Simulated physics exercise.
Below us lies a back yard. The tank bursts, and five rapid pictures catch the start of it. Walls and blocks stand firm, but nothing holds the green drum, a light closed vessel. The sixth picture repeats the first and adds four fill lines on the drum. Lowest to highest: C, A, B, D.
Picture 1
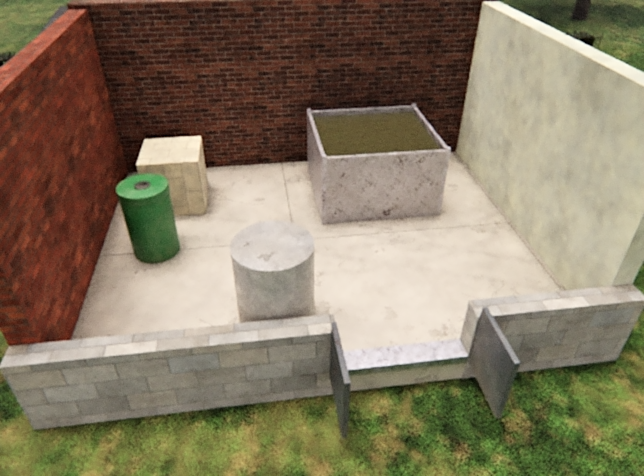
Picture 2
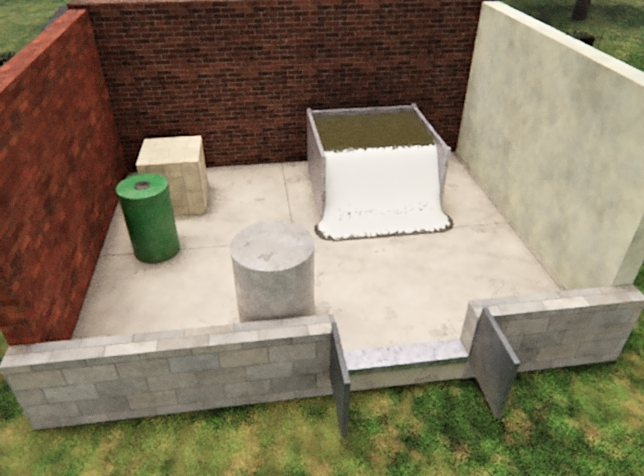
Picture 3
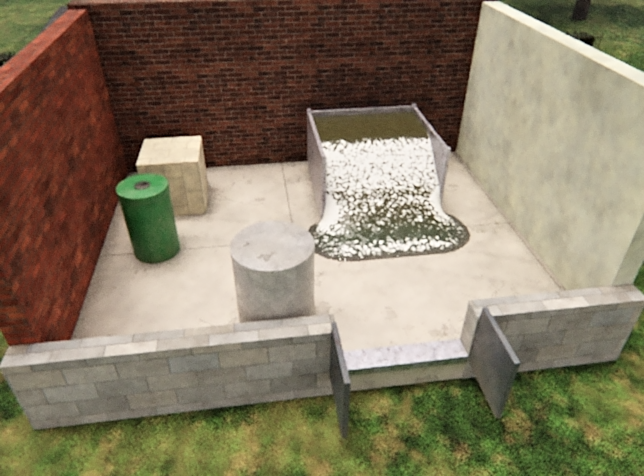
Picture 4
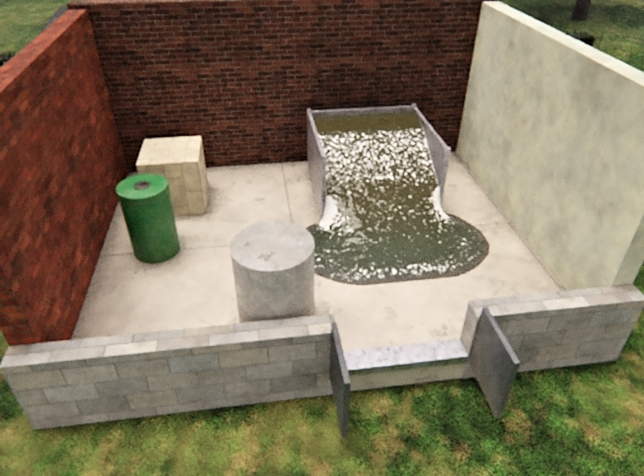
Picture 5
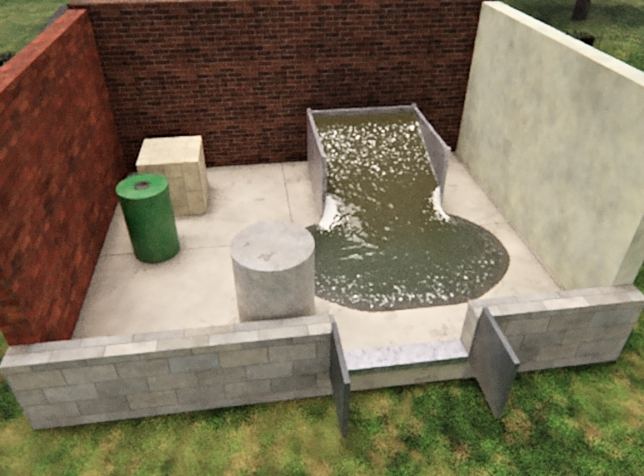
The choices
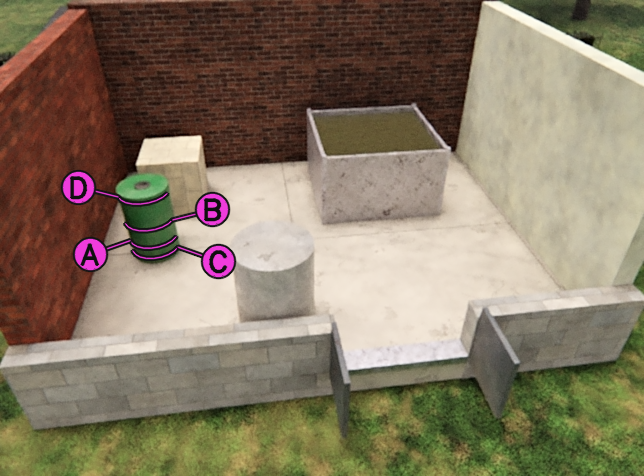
Walled back yard with a green drum, murky water pouring from an open-fronted tank and spreading across the pale paved floor.
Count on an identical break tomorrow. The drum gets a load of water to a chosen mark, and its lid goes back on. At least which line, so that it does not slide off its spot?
That is line C.
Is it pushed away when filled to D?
No, that is safe.
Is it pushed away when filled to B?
No, not at all.
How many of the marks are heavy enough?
All four.
In magenta, A at (151, 248); B at (146, 230); C at (153, 258); D at (140, 204); from the bottom up C, A, B, D.
Choosing A, it does not move.
Choosing B, it does not move.
Choosing C, it does not move.
Choosing D, it does not move.
